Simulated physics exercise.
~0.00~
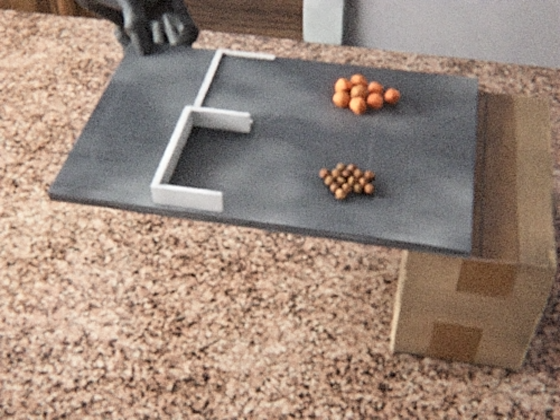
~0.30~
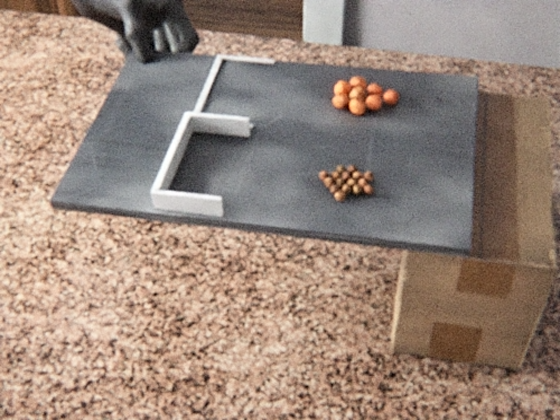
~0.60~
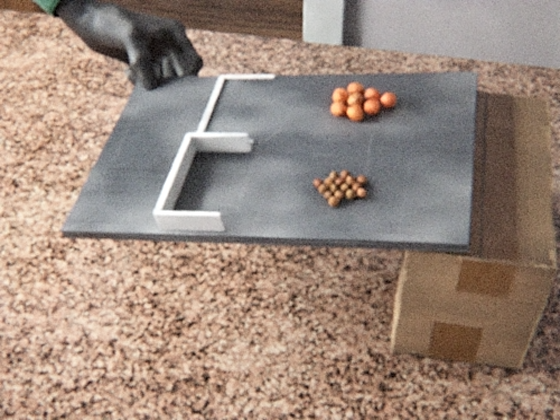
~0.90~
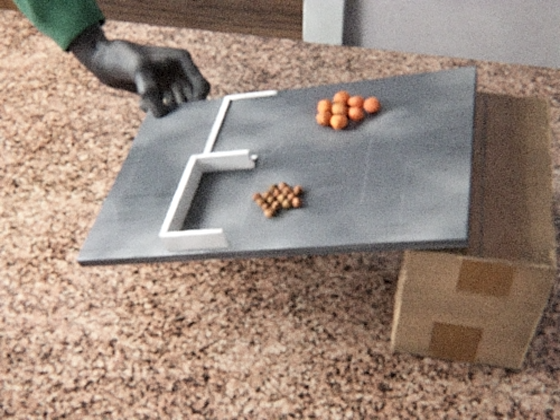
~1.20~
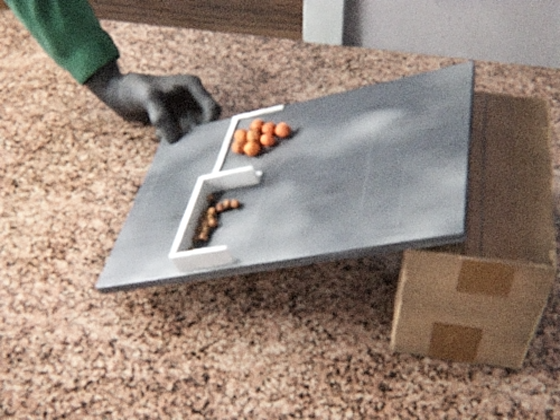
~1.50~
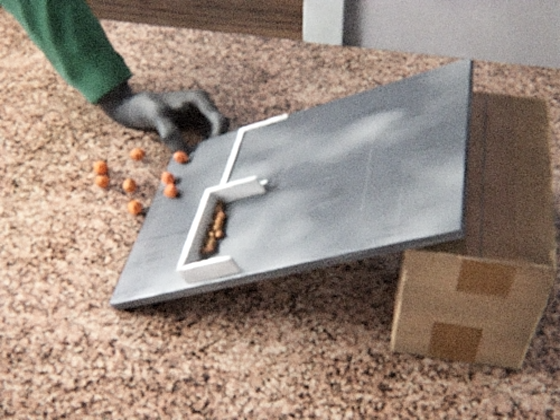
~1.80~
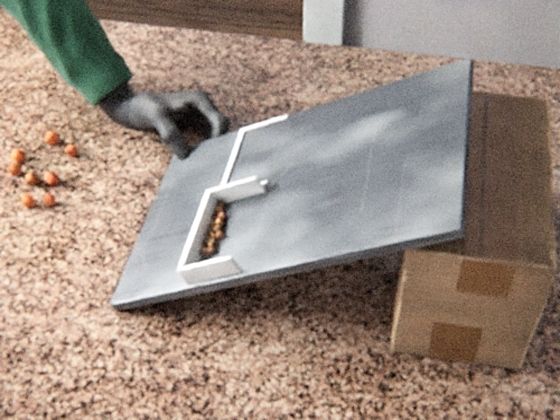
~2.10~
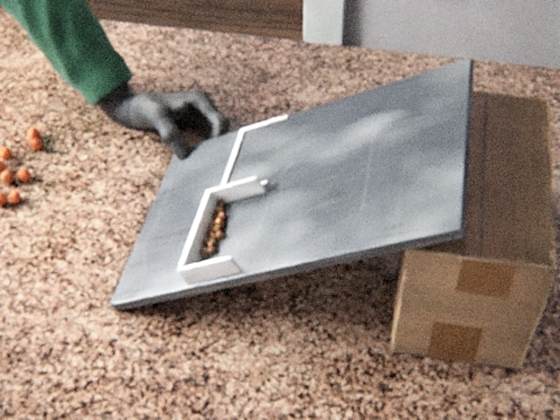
A dark-gloved hand in a green sleeve lowers the left end of a gray board, whose right end rests on a cardboard box on a speckled pinkish-brown surface, seen from slightly above. Two white barriers stand on the board, with small brown balls heaped before the nearer one and larger orange balls before the farther. As the slope steepens, both heaps slide left. The brown balls stop against the near barrier, while the orange ones reach the far barrier, get past it and scatter off the board. Finally, the board lies tilted, brown balls held, orange ones at far left.
